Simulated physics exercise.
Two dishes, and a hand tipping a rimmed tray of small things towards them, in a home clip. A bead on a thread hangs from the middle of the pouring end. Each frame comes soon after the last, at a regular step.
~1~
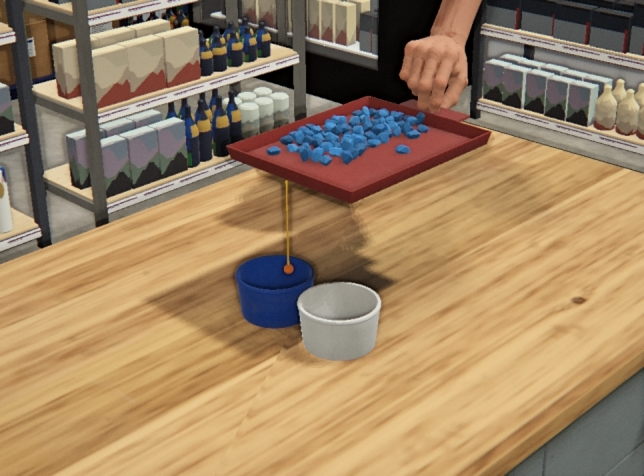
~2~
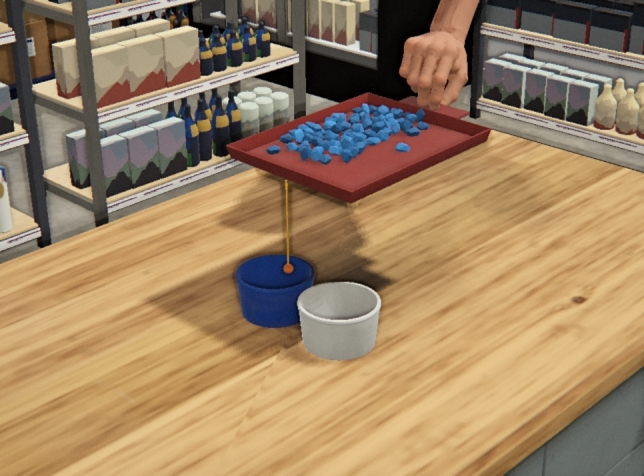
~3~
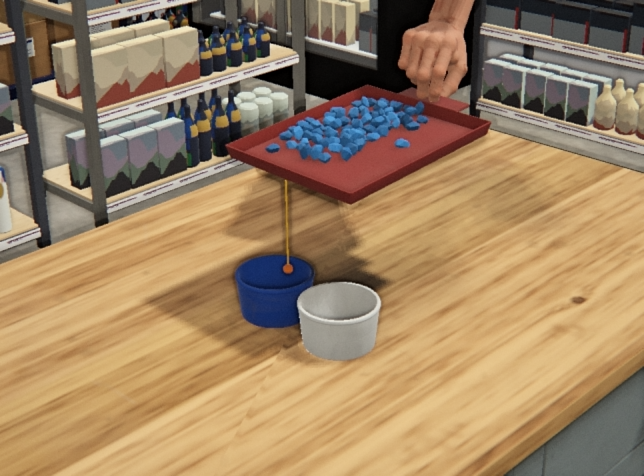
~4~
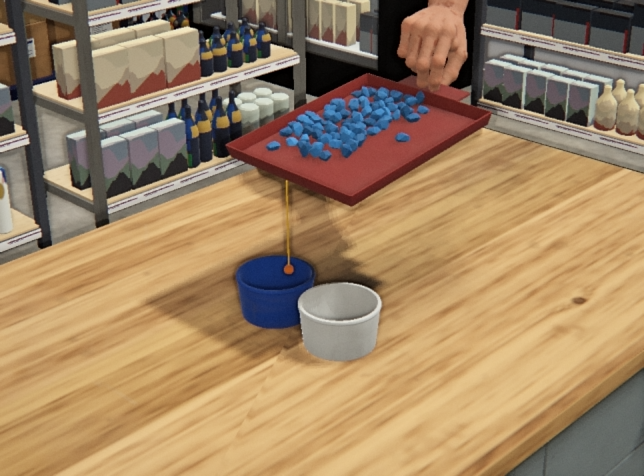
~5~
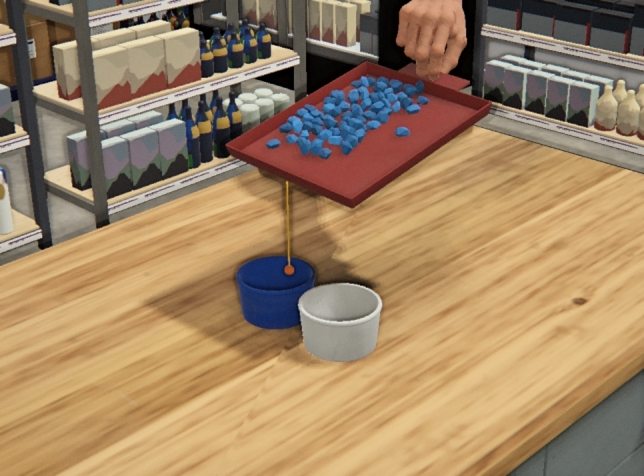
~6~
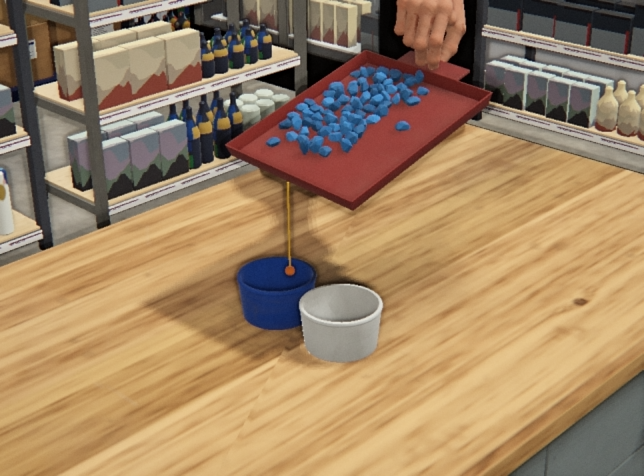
On a wooden counter in front of stocked shelves, a blue dish and a white dish sit below a red tray of small blue pieces; the tray is level at first, then a hand gradually raises its far end, slanting it.
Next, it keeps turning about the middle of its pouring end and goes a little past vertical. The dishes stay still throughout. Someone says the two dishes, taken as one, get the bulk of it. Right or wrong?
Wrong, they get less than half.
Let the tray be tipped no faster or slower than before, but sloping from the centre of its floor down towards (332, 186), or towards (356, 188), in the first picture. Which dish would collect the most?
On the first try it's the right-side dish, on the second the right-side dish.
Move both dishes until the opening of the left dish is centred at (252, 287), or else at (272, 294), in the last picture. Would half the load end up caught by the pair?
The bulk of it and then the bulk of it.
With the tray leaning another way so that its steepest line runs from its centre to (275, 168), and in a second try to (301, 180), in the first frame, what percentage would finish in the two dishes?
First heading 10 %, second heading 10 %.
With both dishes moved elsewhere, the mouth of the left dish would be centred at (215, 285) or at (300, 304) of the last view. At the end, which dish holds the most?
Result, first place: The righthand one; second place: The lefthand one.
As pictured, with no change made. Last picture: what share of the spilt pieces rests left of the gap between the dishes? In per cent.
Around 90 %.
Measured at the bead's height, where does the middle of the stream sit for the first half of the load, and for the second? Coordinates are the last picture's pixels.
Around (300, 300), followed by around (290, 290).
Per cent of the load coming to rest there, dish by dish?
At the end, 0 percent of the load sits in the left dish and 30 percent in the right dish.
Just after the last frame, tray tipped steeply; the larger part on the tray; about a tenth in the air.
A moment on, tray tipped right over; roughly a third on the tray; about a tenth in the right dish; roughly a third outside both; roughly a quarter in the air.
Further on, tray tipped past a quarter turn; roughly a quarter in the right dish; the larger part outside both.
When it is over, tray tipped past a quarter turn; roughly a quarter in the right dish; not one in the left dish; the larger part outside both.
